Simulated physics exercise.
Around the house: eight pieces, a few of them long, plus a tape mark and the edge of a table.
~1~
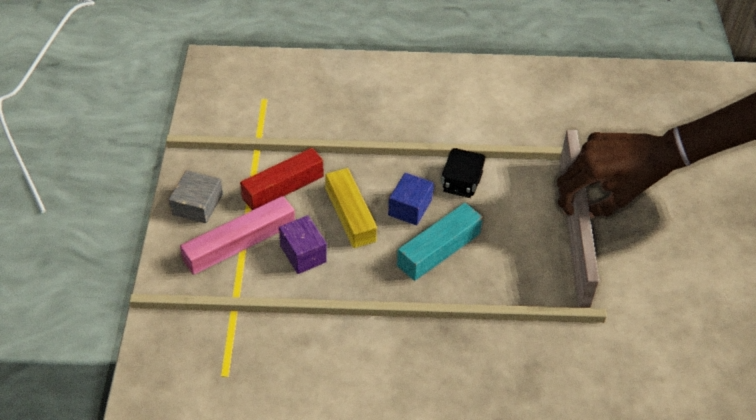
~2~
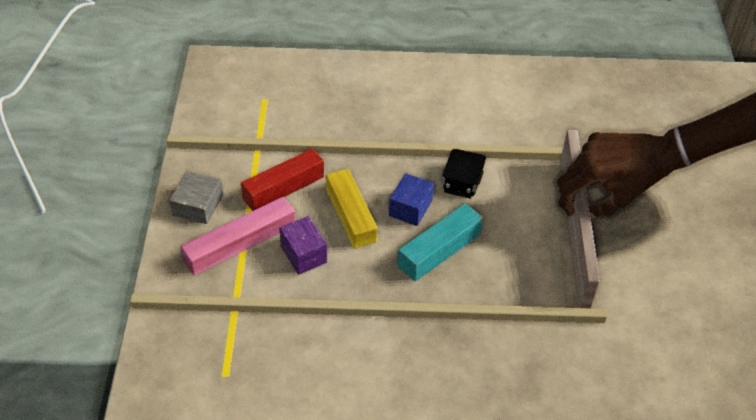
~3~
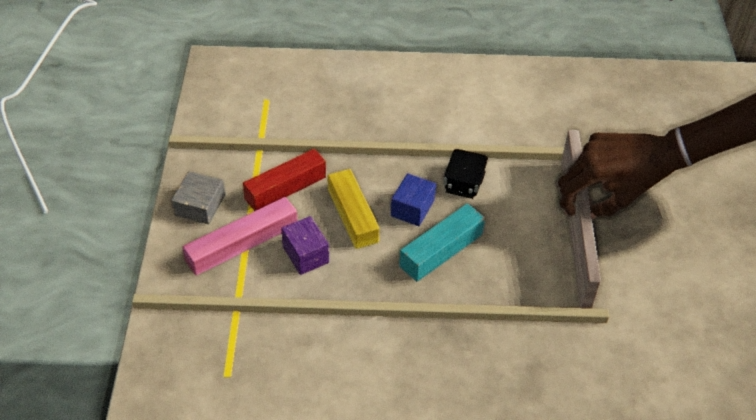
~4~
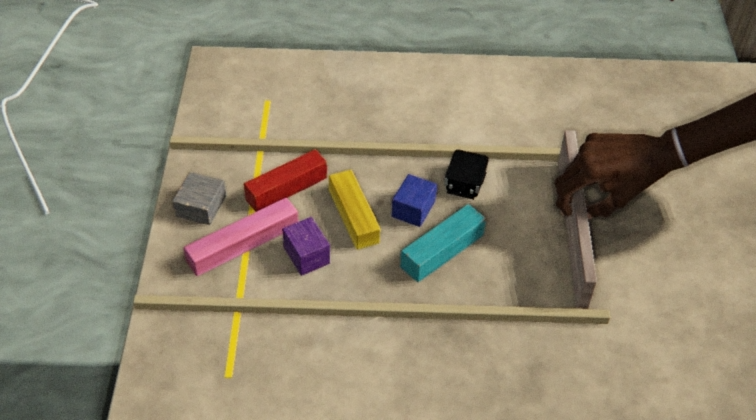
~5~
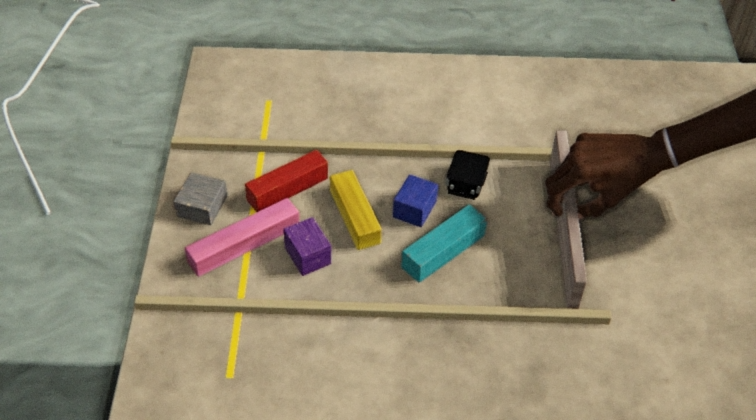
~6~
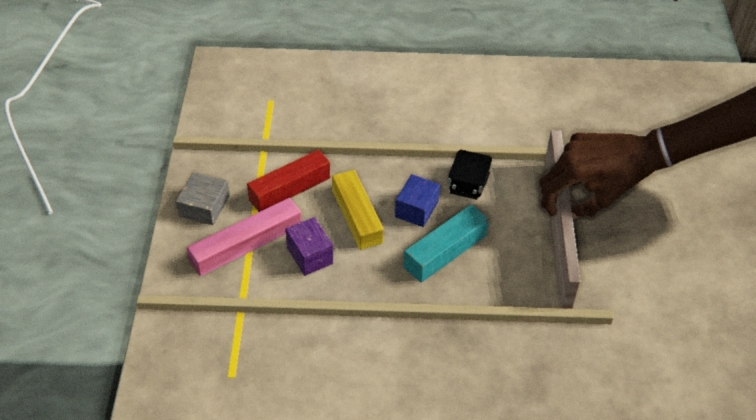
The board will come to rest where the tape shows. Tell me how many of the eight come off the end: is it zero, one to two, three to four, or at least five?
Falls come to a total of one or two.
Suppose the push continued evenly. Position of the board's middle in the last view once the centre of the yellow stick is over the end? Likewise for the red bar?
The middle is at (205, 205) when it's the yellow stick, and at (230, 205) when it's the red bar.
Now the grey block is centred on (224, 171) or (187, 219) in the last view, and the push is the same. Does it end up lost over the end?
At the first spot the grey block topples off; at the second it topples off.
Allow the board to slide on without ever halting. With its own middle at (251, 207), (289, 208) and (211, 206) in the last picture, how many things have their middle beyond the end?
1, 0 and 3.
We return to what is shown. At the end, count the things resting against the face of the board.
Count recorded: 3.
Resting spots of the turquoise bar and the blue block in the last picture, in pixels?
In the last picture they sit at about (235, 248) and about (234, 187).
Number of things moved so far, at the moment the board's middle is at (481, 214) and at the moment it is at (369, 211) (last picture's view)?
Counts: 2 / 6.
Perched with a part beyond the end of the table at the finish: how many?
The tally is 2.
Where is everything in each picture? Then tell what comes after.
The first frame shows grey block (196, 197); pink stick (239, 235); red bar (283, 179); board (578, 216); tape (247, 222).
The second frame shows pink stick (239, 235); yellow stick (351, 208).
The third frame shows red bar (285, 180); black case (465, 174).
The fourth frame shows grey block (200, 199); purple block (306, 246).
The fifth frame shows pink stick (244, 236); blue block (415, 201).
The sixth frame shows grey block (203, 199); pink stick (246, 236); red bar (289, 181); board (561, 217); tape (254, 223).
A little later, none off yet; grey block at rest near (203, 199); pink stick at rest near (246, 236); red bar at rest near (289, 181).
Next, none off yet; grey block shifted about its own width near (176, 209); pink stick shifted a little near (186, 246); red bar shifted about its own width near (229, 169).
When it is over, the number that fall off is one or two; down, grey block.
